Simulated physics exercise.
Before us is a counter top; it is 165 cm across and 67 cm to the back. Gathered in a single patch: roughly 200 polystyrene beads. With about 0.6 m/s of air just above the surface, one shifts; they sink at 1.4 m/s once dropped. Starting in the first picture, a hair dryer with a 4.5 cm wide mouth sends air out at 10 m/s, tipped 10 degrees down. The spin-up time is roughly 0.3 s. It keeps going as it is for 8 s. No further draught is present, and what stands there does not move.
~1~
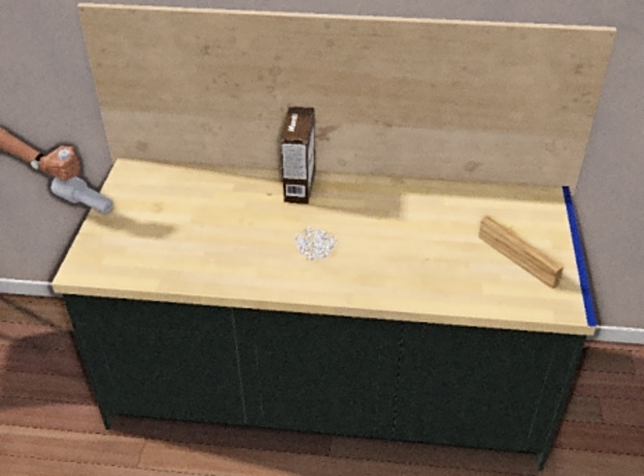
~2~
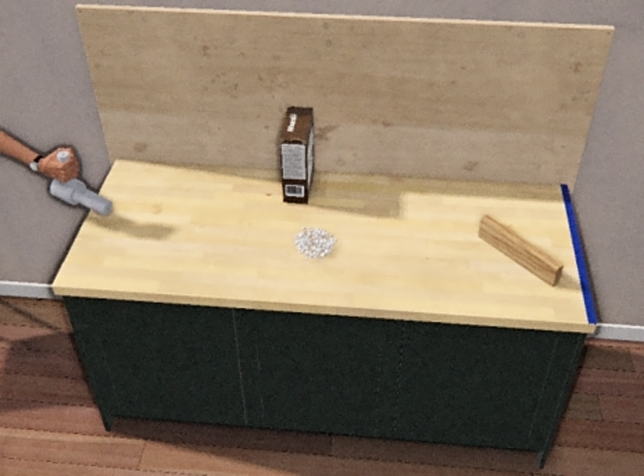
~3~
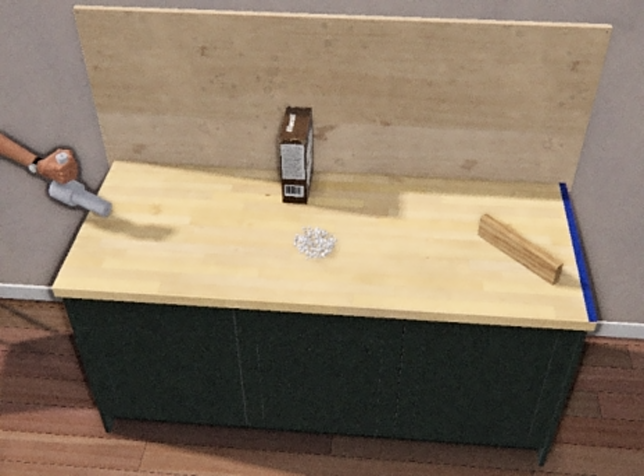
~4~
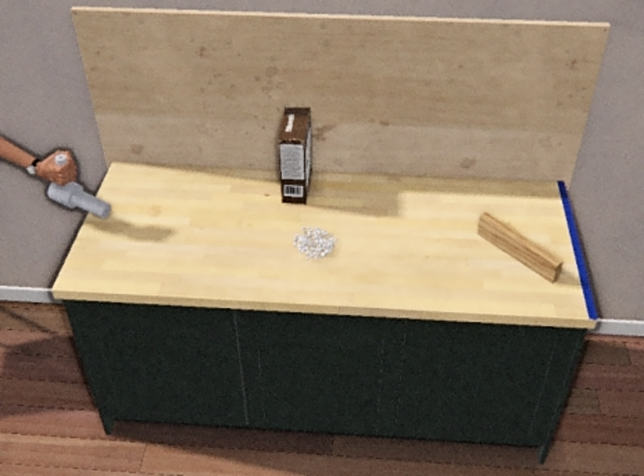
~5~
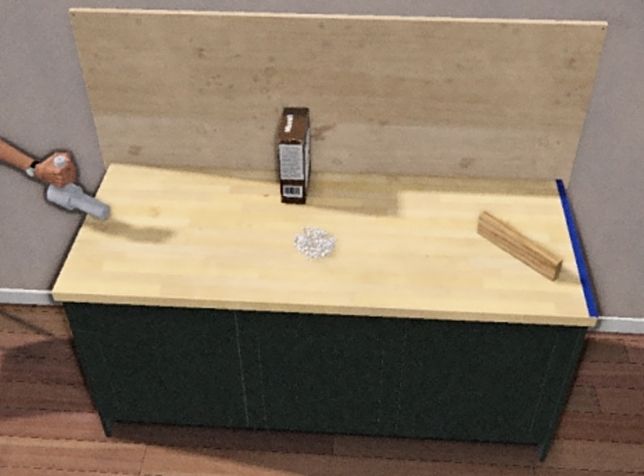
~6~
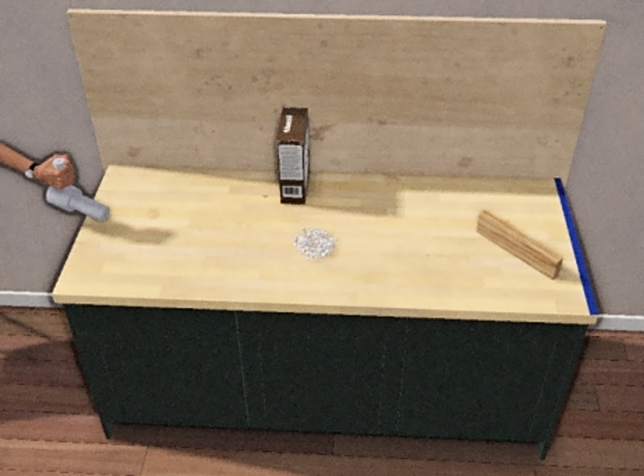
A pale wooden counter top on dark green cabinets stands against a grey wall above a reddish-brown wood floor, seen from above and in front. A hand at the left holds a grey hair dryer angled down toward a small patch of white beads, with a brown carton behind them and a wooden board and blue edge at right. Nothing on the counter stirs, while the camera drifts very slightly.
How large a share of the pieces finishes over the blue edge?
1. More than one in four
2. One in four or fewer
1.
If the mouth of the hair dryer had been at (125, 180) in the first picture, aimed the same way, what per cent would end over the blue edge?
I'd expect close to 80 per cent.
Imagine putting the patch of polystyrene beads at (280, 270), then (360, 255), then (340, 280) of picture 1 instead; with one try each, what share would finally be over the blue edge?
30 %, 60 %, 40 %.
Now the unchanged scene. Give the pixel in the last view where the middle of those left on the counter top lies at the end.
Around (503, 250).
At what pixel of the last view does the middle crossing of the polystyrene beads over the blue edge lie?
At roughly pixel (573, 221).
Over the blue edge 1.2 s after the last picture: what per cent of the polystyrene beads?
Near 20 %.
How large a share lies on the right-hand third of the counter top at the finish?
Something close to 40 % ends up there.
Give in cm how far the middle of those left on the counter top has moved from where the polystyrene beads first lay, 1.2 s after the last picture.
Centre offset: Approx. 45 cm.
Then, 1.2 s after the last picture, 88 % are on the move or not yet settled, 18 % are over the blue edge; the middle of those still in play is near (452, 238).
Then, 2.2 s after the last picture, 73 % are on the move or not yet settled, 22 % are over the blue edge; the middle of those still in play is near (505, 219).
Then, 4.1 s after the last picture, 42 % are on the move or not yet settled, 52 % are over the blue edge; the middle of those still in play is near (503, 250).
Then, 7.7 s after the last picture, at the end, 64 % are over the blue edge; the middle of those still in play is near (503, 250).
